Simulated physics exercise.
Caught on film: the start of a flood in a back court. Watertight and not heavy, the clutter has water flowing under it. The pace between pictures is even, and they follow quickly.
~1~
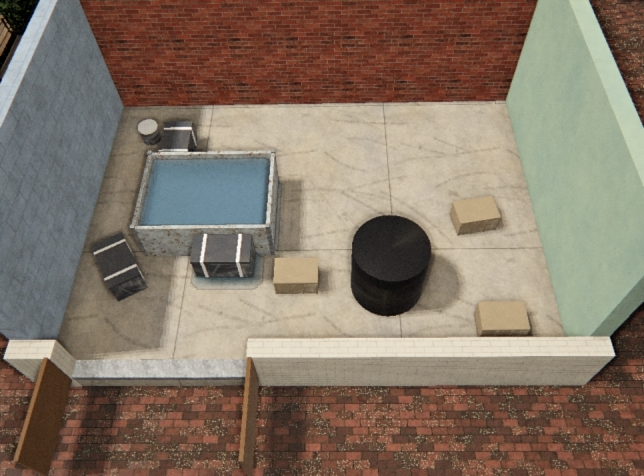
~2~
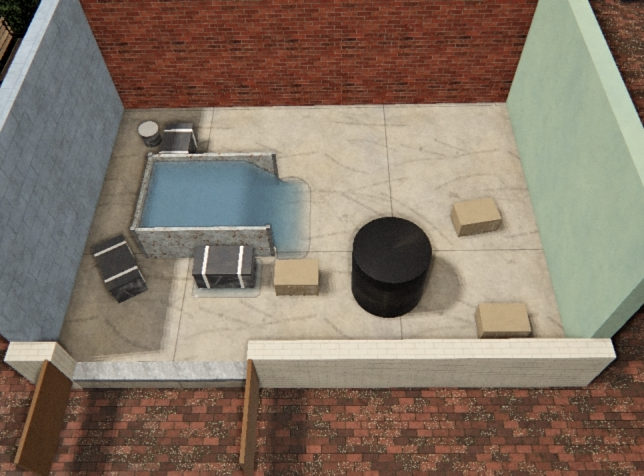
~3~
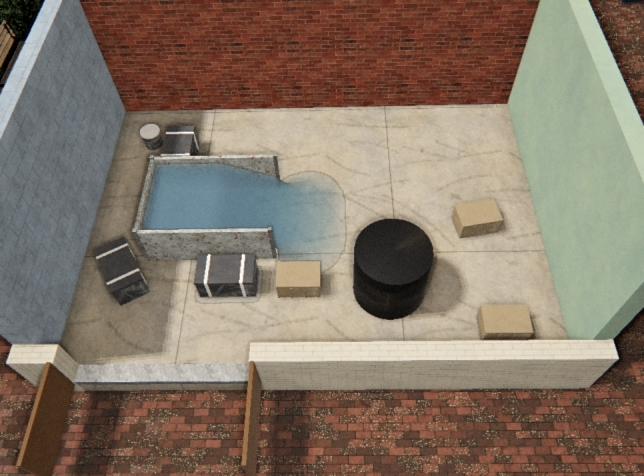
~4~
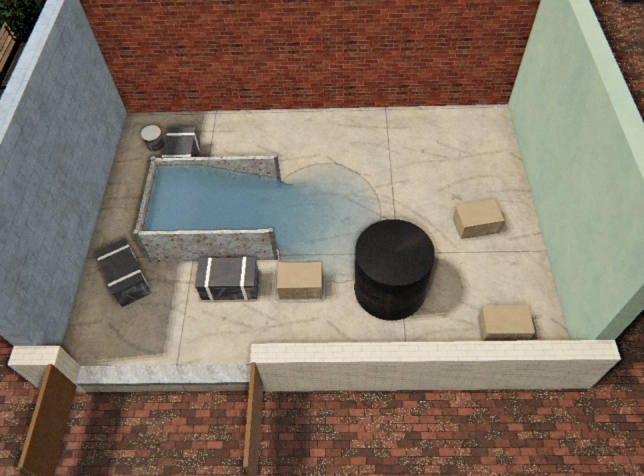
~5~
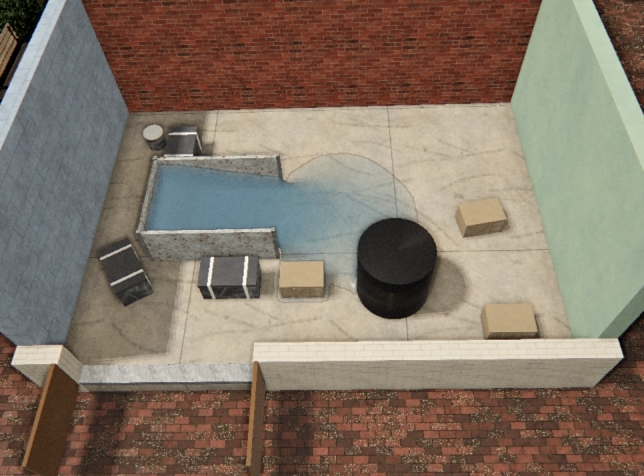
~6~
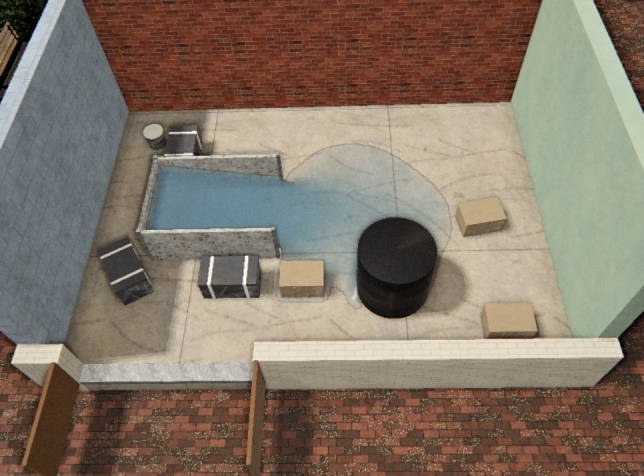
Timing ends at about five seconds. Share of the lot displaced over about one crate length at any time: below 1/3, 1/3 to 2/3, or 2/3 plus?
So the part that moves far is short of the one-third mark.
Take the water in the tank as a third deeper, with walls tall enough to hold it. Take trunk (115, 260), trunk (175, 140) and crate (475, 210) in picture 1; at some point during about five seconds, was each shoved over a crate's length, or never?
The first stayed below the mark, the next stayed below the mark, and the last passed the mark.
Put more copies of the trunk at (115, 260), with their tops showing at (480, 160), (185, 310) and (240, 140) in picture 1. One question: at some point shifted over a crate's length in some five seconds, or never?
Outcome per entry: Knocked aside / stays where it is / stays where it is.
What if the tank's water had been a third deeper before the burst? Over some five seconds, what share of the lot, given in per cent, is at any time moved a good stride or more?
Close to 30 % of the lot.
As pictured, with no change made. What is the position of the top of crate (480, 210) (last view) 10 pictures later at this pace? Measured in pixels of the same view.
Look for it near pixel (526, 209).
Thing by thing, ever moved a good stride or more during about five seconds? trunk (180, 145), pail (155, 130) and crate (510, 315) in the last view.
Taking them in turn, the first stayed within range, the second stayed within range, and the third traveled far.
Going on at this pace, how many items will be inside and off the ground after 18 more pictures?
I make it 0.
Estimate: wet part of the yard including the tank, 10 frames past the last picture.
Roughly 55 %.
A moment on, 0 of 7 are well off their spots; 0 afloat.
Next, 1 of 7 are well off their spots; 1 afloat.
Later, 0 of 7 are well off their spots; 0 afloat.
In the end, 2 of 7 are well off their spots, and 2 have been at some point; 1 afloat.
